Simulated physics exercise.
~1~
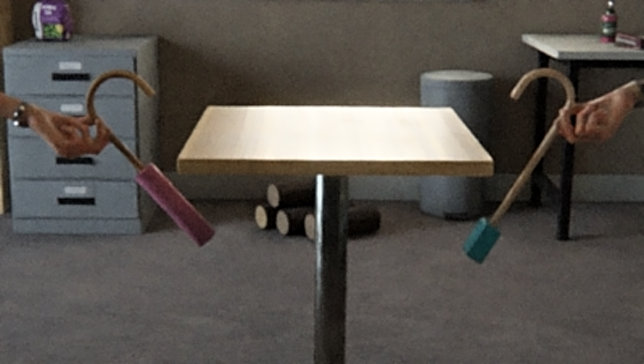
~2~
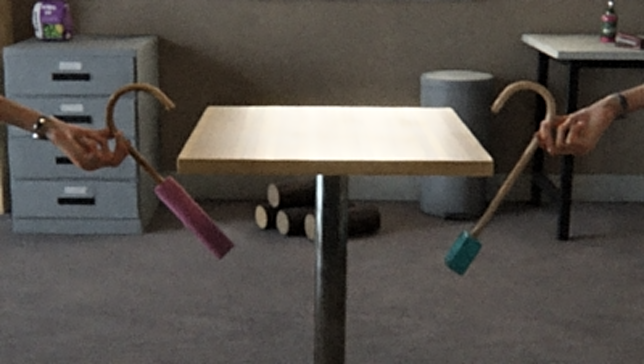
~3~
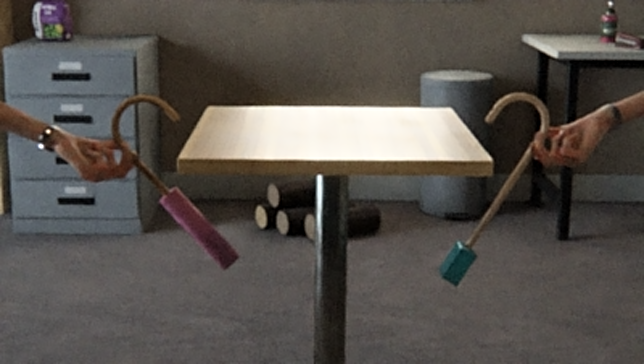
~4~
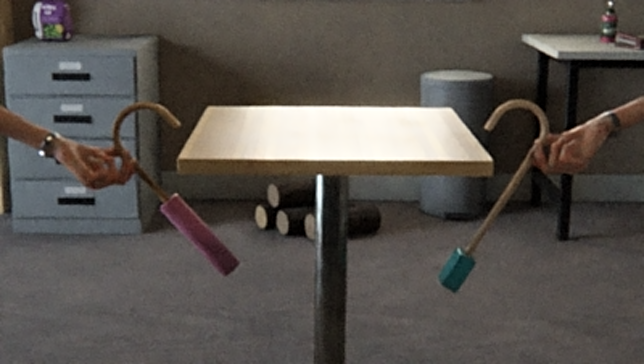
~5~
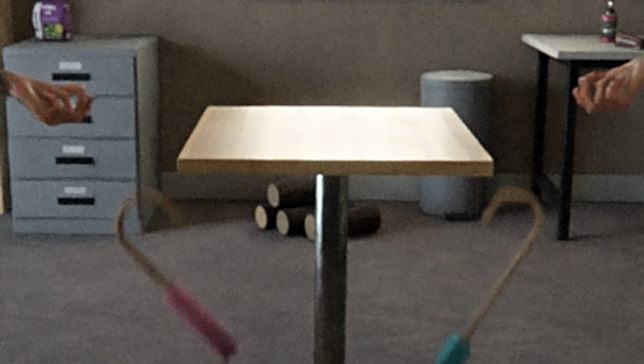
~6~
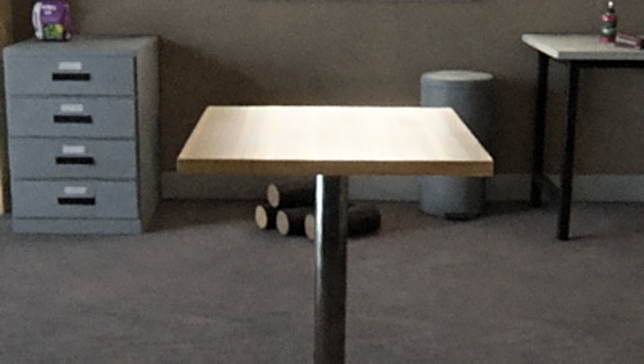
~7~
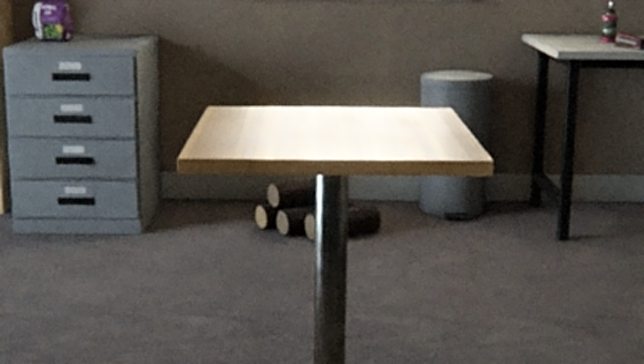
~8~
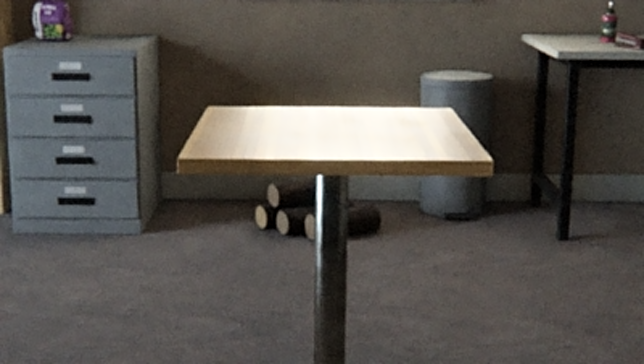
In a room with a small table, two hands held a pink umbrella on the left and a turquoise brush on the right by their curved handles, eased them slightly inward and down, then let go, and both dropped out of sight below.
